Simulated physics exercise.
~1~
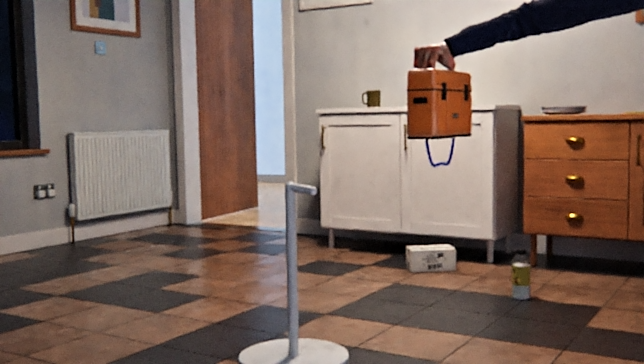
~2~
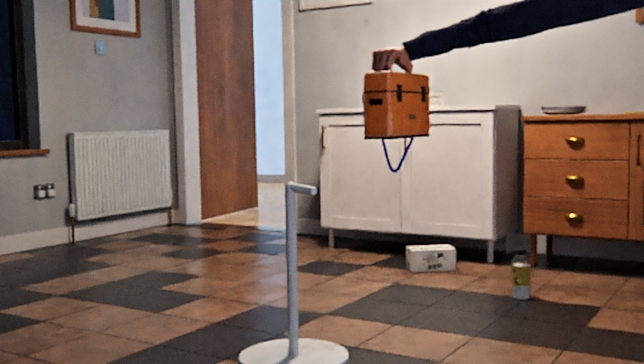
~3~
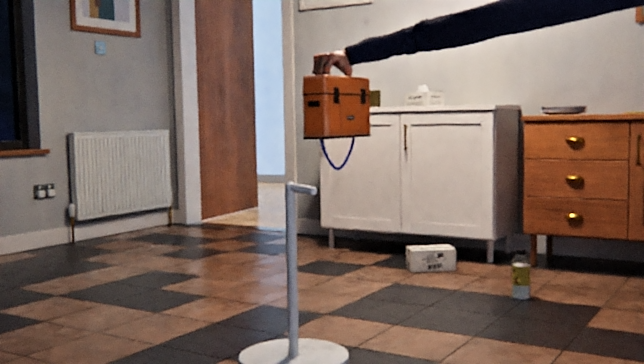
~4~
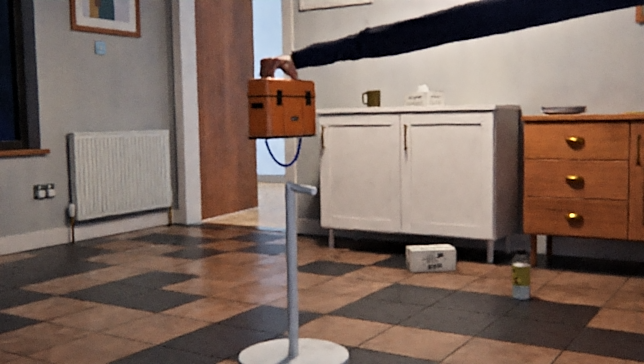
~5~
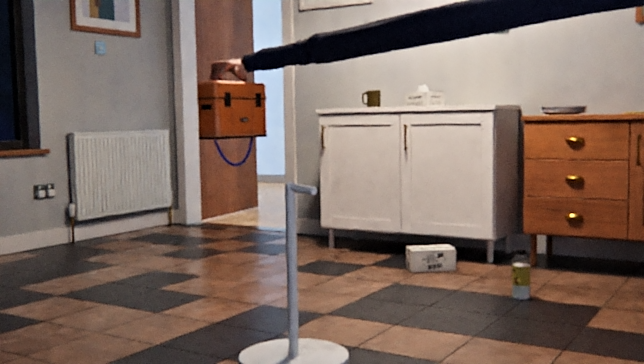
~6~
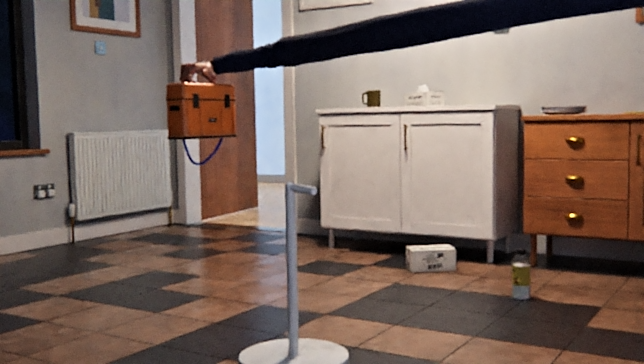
An orange case with a dangling blue loop, carried leftward by an outstretched arm, passing freely above and beyond a hooked post.
